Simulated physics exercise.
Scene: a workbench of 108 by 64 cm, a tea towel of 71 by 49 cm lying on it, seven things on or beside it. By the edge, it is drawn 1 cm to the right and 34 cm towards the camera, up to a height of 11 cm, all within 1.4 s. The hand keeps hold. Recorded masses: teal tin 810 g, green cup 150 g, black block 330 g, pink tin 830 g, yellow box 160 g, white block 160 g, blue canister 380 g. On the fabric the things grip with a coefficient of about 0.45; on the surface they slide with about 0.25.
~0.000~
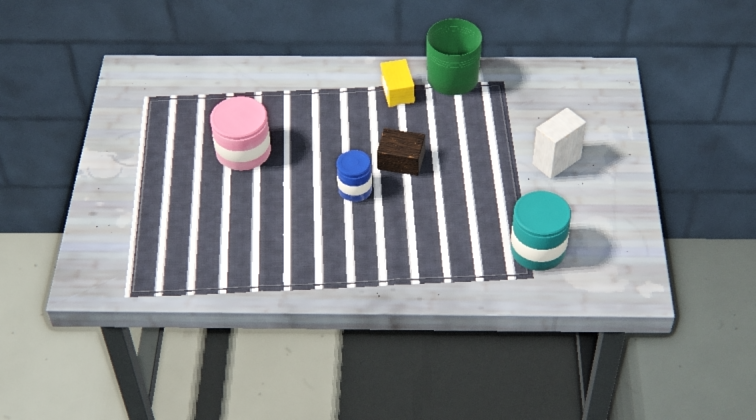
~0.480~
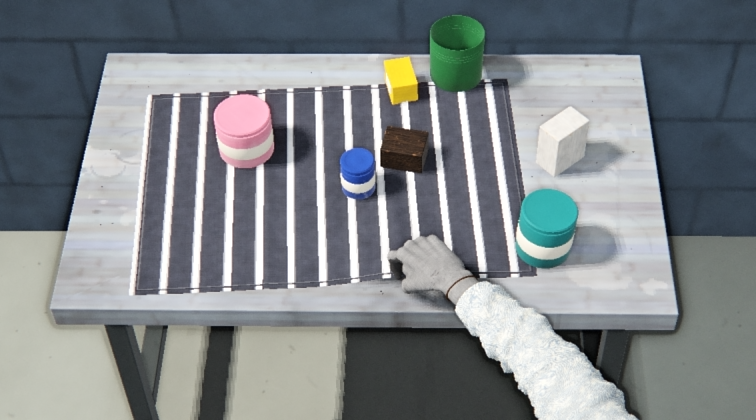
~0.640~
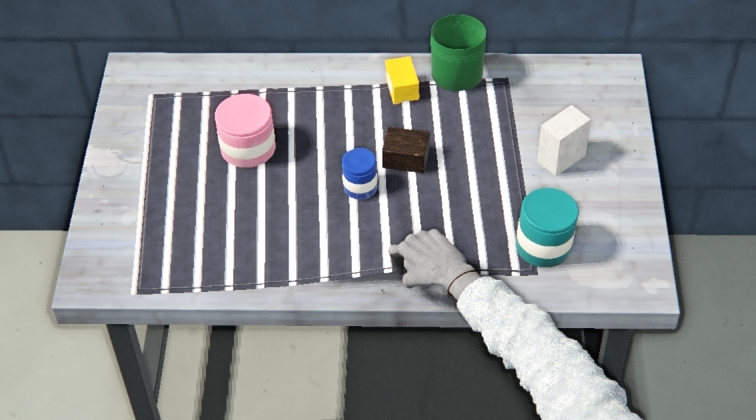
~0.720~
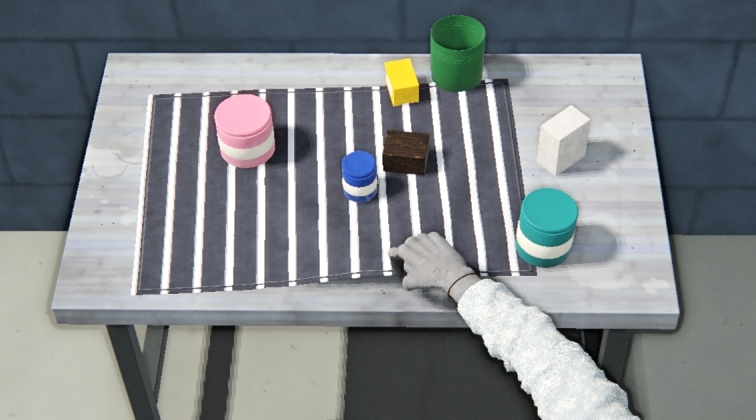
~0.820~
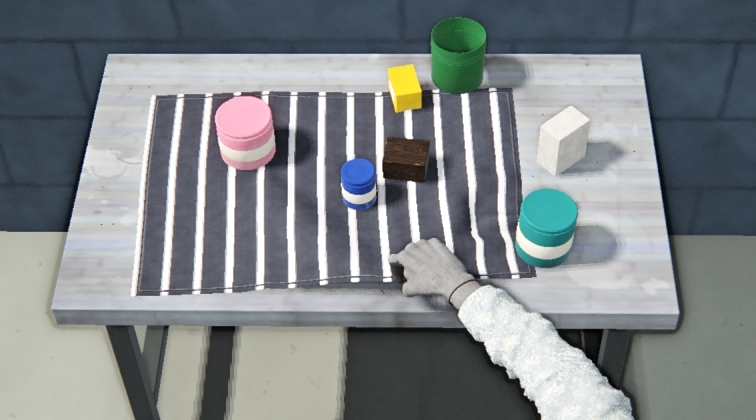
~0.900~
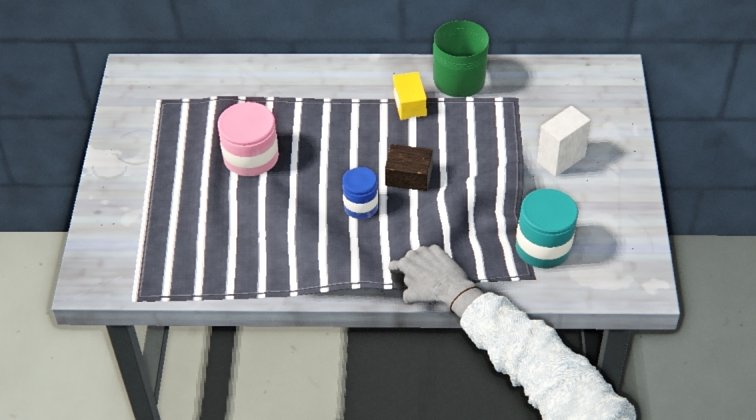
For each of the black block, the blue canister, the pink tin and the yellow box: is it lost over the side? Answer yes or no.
Answers: Black block - yes; blue canister - yes; pink tin - yes; yellow box - yes.
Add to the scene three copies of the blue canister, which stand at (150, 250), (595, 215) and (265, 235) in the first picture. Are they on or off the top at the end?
By position: Off, on, off.
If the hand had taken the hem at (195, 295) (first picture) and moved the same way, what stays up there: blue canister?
Blue canister: Off the top.
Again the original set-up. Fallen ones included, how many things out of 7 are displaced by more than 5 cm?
The total comes out at 4.
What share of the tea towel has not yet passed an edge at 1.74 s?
Roughly 45% of it.
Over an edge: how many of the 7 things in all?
I make it 4.
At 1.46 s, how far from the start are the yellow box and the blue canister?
Estimate: Yellow box near 25 cm, blue canister near 25 cm.
At 1.2 s, 85 % of the tea towel is still over the top; black block 14 cm off its start, yellow box 14 cm off its start, blue canister 14 cm off its start.
At 1.5 s, 65 % of the tea towel is still over the top; black block 26 cm off its start, yellow box 26 cm off its start, blue canister 25 cm off its start.
At 1.7 s, 45 % of the tea towel is still over the top; black block 37 cm off its start at (446, 303), yellow box 37 cm off its start at (451, 213), blue canister 35 cm off its start at (384, 322).
At 2.0 s, 20 % of the tea towel is still over the top; yellow box 57 cm off its start, black block over the edge, blue canister over the edge.
At 3.6 s, 0 % of the tea towel is still over the top; yellow box over the edge, pink tin over the edge, black block over the edge, blue canister over the edge.
